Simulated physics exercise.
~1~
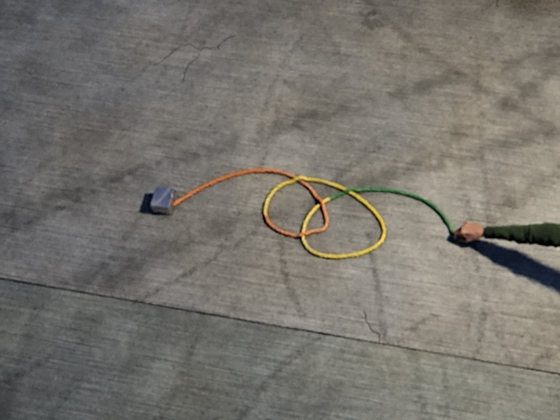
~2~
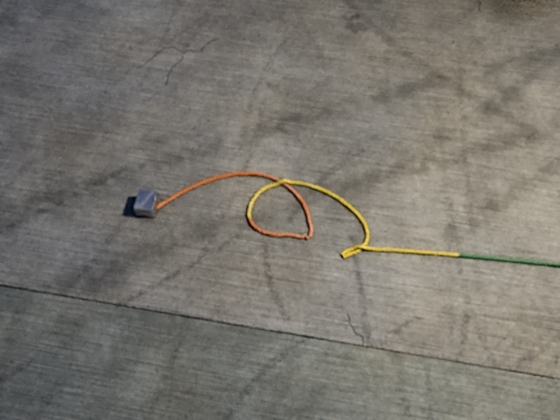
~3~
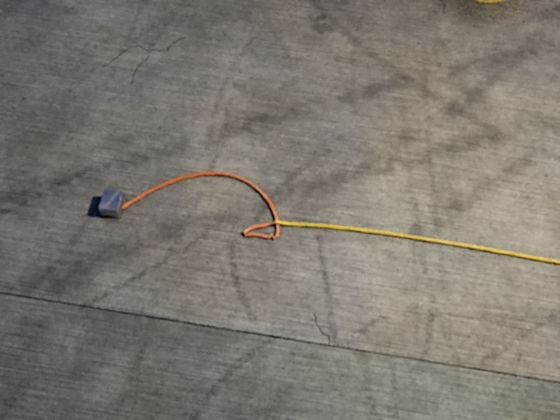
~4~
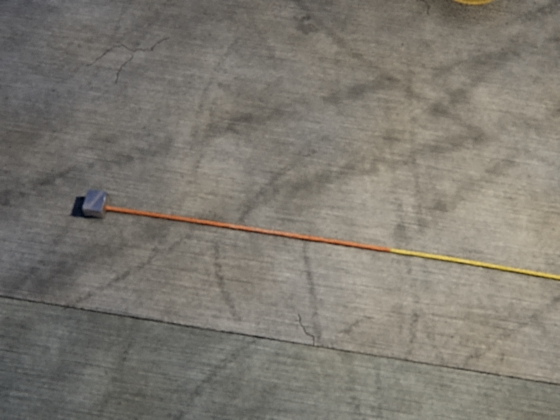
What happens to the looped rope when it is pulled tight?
The loops come out and the rope ends up pulled straight, running from the grey block out of view to the right.
